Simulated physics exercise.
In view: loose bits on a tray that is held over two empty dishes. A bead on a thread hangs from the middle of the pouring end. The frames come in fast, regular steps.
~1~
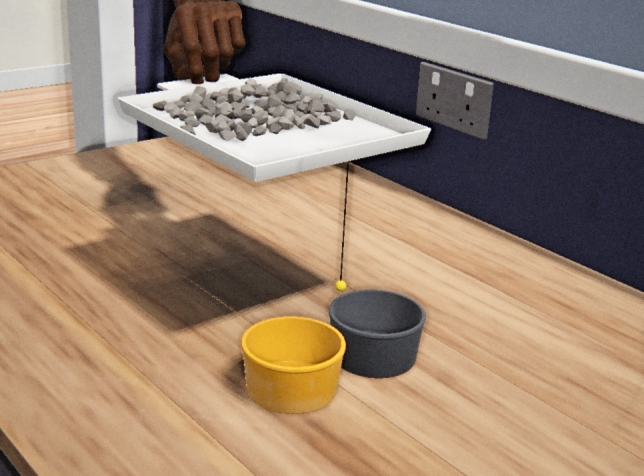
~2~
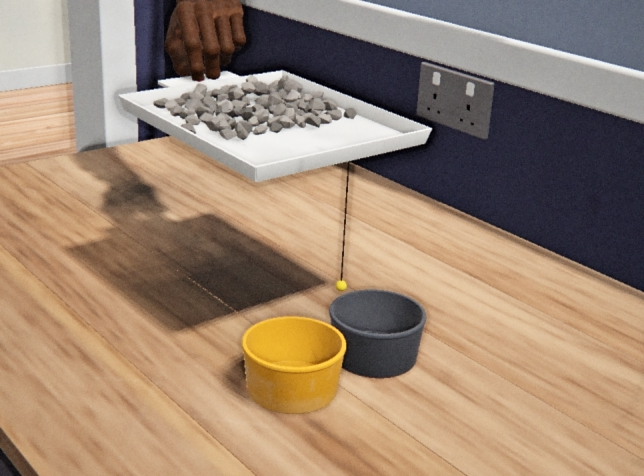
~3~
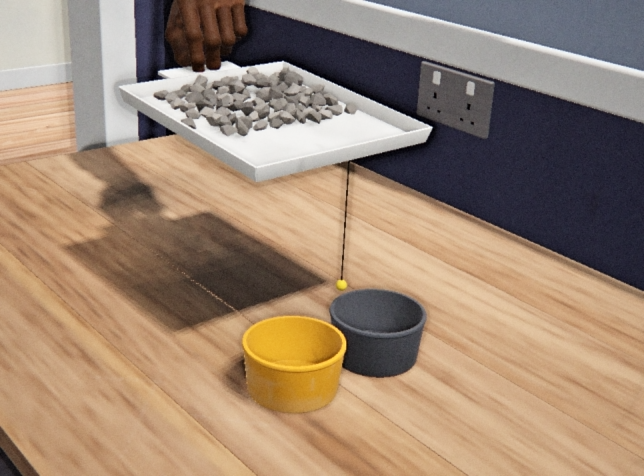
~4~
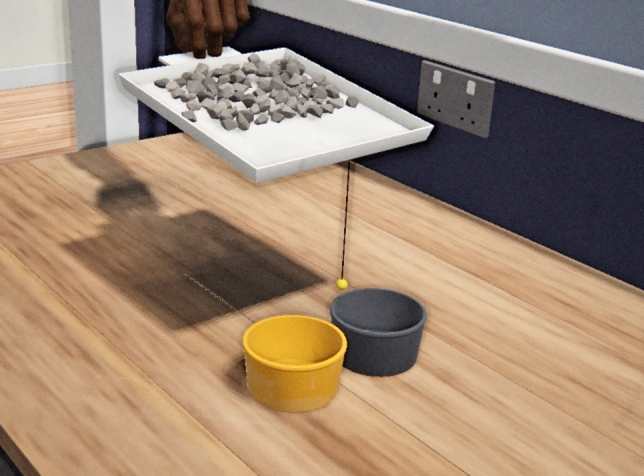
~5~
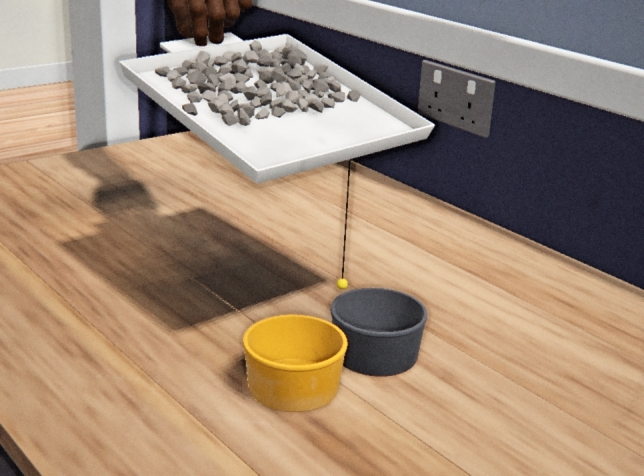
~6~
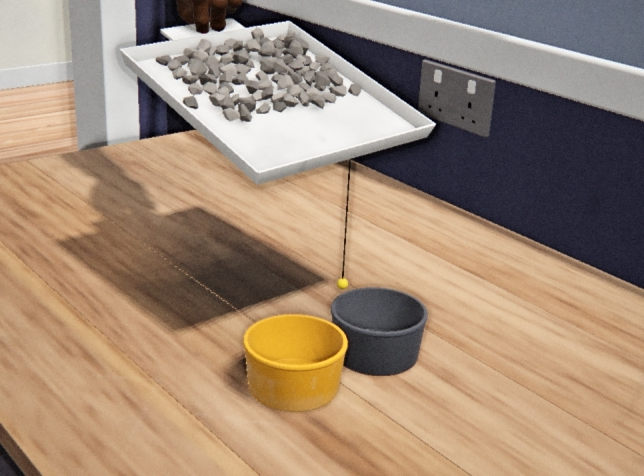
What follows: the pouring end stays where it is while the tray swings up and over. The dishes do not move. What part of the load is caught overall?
Together they catch more than half.
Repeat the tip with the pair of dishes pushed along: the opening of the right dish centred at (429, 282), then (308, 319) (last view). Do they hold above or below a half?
At the first place below a half, at the second the smaller part.
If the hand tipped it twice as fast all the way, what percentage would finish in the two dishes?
Close to 40 per cent.
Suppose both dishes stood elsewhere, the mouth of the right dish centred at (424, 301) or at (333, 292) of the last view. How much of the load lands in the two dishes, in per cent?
Near 60 % and 10 %.
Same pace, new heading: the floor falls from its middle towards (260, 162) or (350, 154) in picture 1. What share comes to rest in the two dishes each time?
Near 30 % and 50 %.
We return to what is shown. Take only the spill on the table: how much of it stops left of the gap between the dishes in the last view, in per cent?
Roughly 0 in a hundred.
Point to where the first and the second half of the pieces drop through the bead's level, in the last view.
First near (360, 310), later near (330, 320).
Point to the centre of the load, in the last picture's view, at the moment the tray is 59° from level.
At about (328, 132).
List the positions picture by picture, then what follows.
In the first picture, corners of the pouring end near (256, 164) and (425, 128), level; middle of the load near (264, 105), bits of gravel; left dish near (324, 383); right dish near (407, 349); bead on its thread near (340, 286).
In the second picture, corners of the pouring end near (257, 165) and (426, 128), level; middle of the load near (265, 103).
In the third picture, corners of the pouring end near (257, 165) and (427, 127), tipped barely, lowest at the left corner; middle of the load near (266, 96).
In the fourth picture, corners of the pouring end near (258, 166) and (428, 125), tipped a little, lowest at the left corner; middle of the load near (267, 86).
In the fifth picture, corners of the pouring end near (259, 168) and (429, 124), tipped a little, lowest at the left corner; middle of the load near (268, 77).
In the sixth picture, corners of the pouring end near (259, 169) and (430, 123), tipped a little, lowest at the left corner; middle of the load near (269, 68); left dish near (326, 381); right dish near (409, 347).
Shortly afterwards, tray tipped steeply; the bulk on the tray; only a few in the right dish; a little in the air.
Next, tray tipped right over; near a quarter on the tray; near a quarter in the left dish; near a quarter in the right dish; a little outside both; near a quarter in the air.
Some moments later, tray tipped past a quarter turn; near half in the left dish; near a quarter in the right dish; near a quarter outside both.
In the end, tray tipped past a quarter turn; near half in the left dish; near a quarter in the right dish; near a quarter outside both.
